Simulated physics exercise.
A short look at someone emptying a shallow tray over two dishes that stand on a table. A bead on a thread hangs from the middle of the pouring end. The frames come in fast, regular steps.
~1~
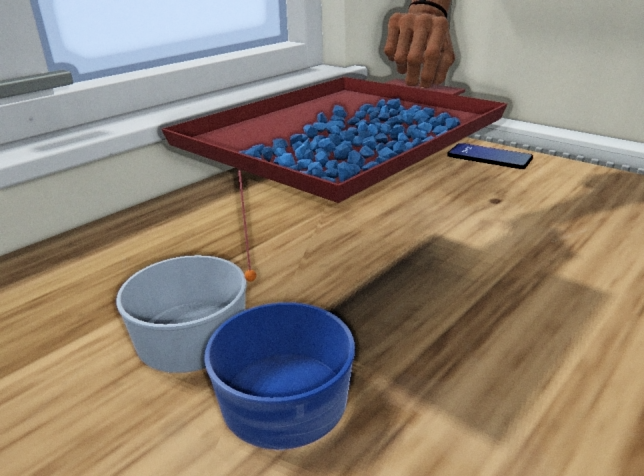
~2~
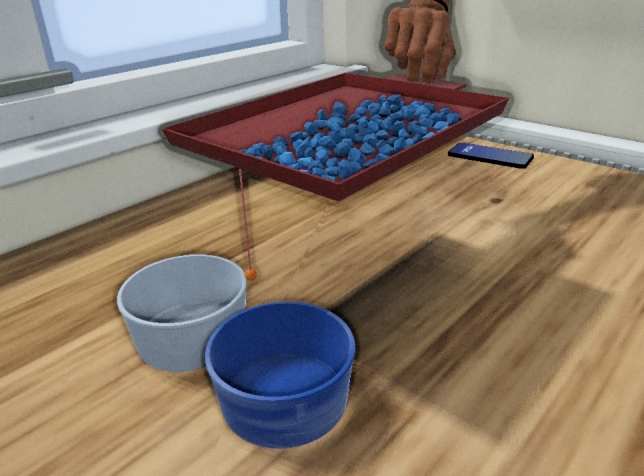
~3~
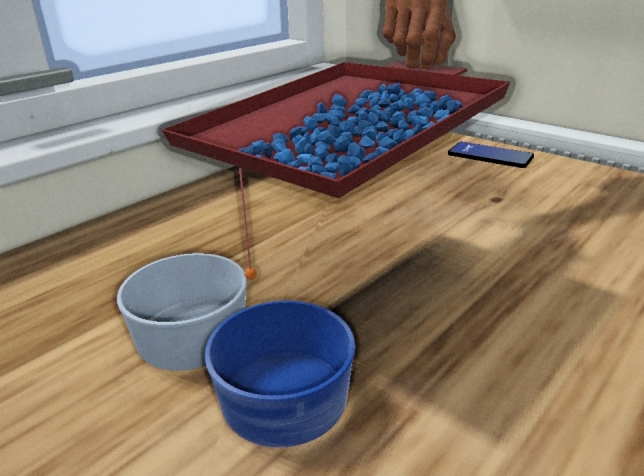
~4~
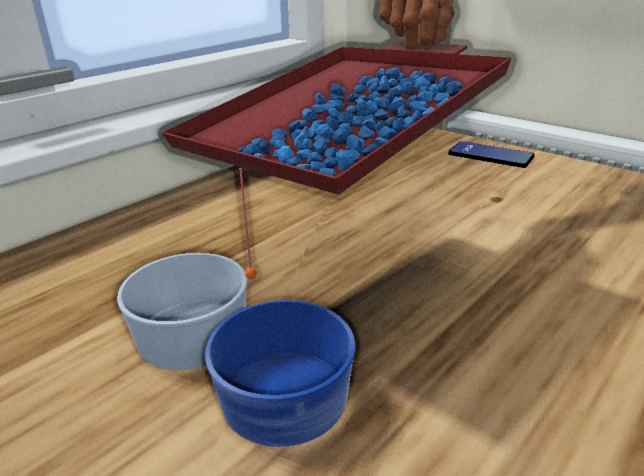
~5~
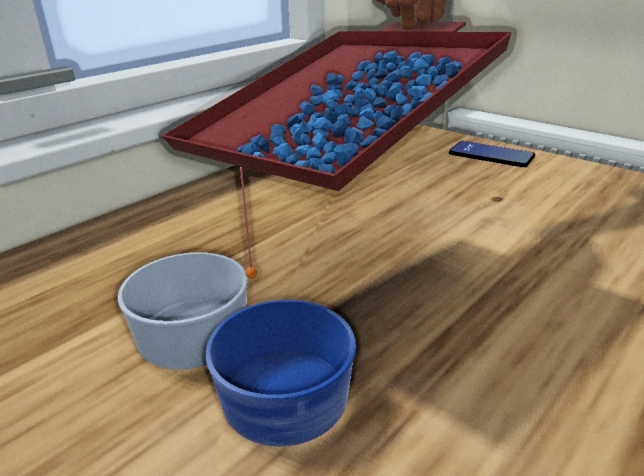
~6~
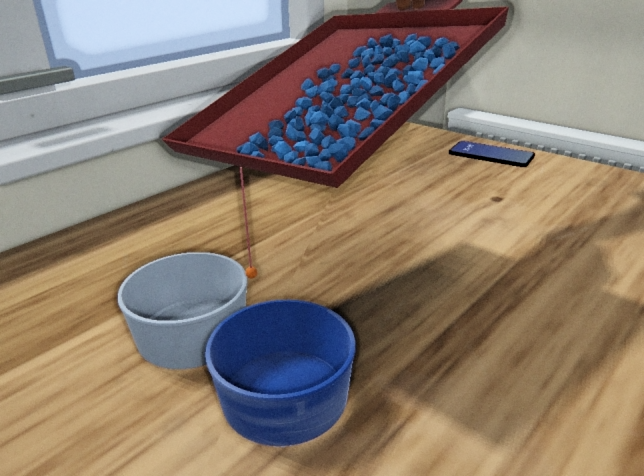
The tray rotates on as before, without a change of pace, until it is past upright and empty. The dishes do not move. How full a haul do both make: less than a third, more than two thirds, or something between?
In the dishes lies more than two thirds of it.
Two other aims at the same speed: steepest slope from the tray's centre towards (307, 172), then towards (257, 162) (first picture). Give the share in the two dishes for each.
About 80 and 90 per cent.
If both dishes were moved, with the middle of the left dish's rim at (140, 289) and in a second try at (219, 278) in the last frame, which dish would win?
The first try: The left dish. The second: Left.
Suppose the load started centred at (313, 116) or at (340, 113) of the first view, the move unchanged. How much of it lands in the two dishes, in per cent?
First some 70, then 80 per cent.
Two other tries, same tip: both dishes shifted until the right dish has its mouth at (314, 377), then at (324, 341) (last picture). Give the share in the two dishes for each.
Roughly 50 per cent, and 50 per cent.
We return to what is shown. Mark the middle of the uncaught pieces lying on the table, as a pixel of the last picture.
Close to (121, 327).
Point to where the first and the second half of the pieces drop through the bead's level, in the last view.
Around (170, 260) and then (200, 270).
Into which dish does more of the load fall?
The winner is the left-hand dish.
Soon, tray tipped steeply; most on the tray; a stray few in the left dish; a small part in the air.
A while on, tray tipped past a quarter turn; a small part on the tray; a small part in the right dish; about half in the left dish; about a quarter outside both; about a quarter in the air.
Towards the end, tray tipped past a quarter turn; a small part in the right dish; about two thirds in the left dish; about a quarter outside both.
Finally, tray tipped past a quarter turn; a small part in the right dish; about two thirds in the left dish; about a quarter outside both.
